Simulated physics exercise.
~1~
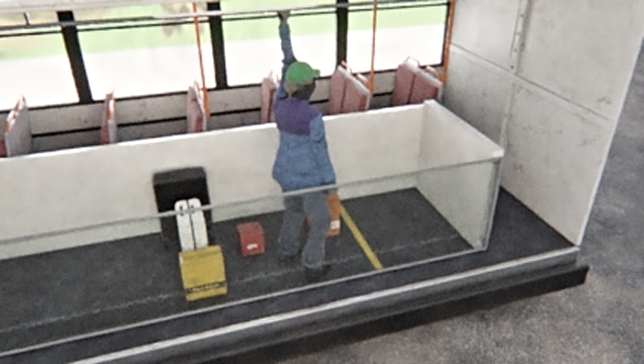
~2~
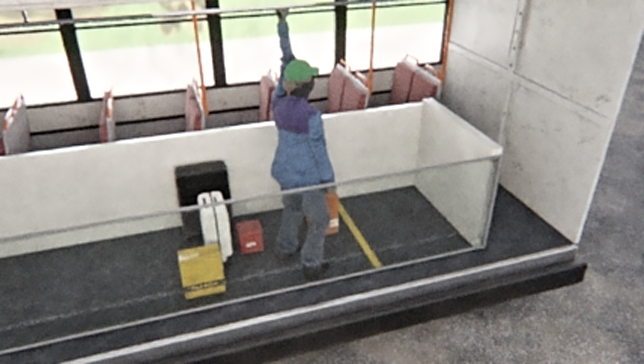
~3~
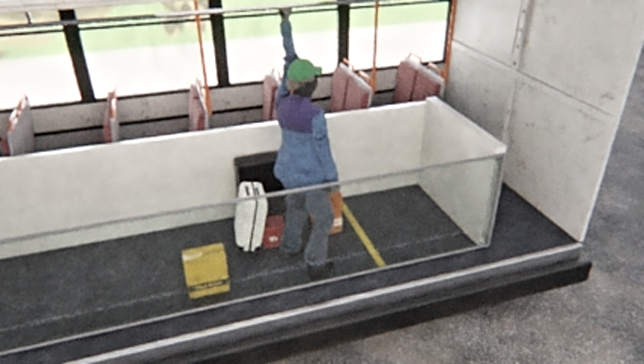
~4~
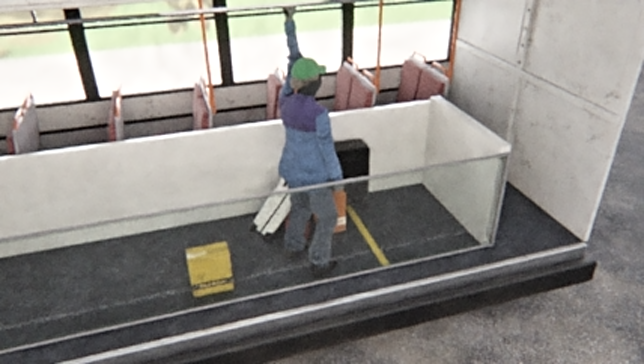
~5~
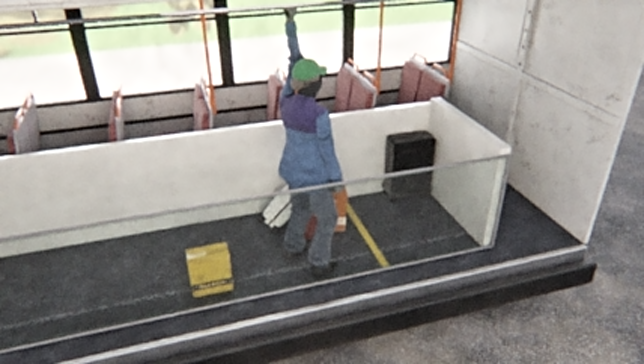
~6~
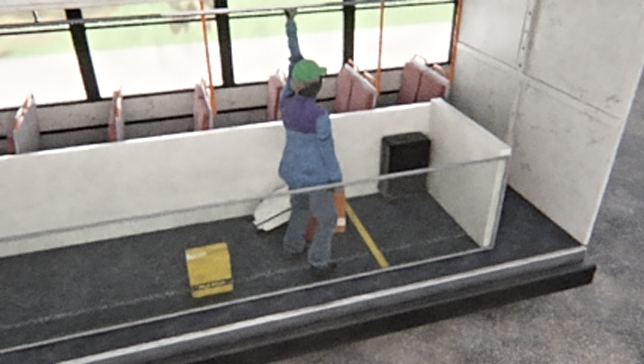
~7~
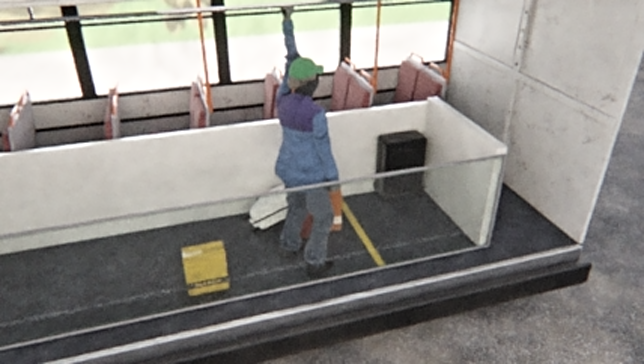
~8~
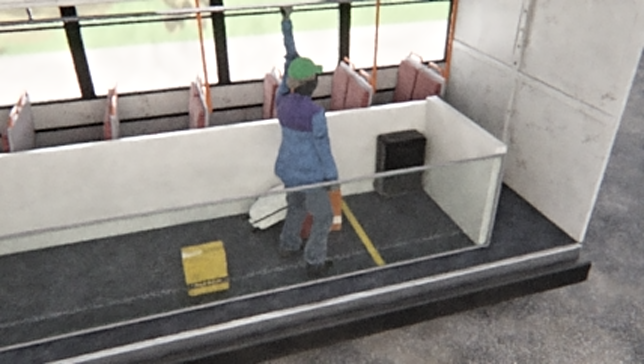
Passenger in green cap holding the rail while a black case rolls right past the yellow line and a white case topples behind.
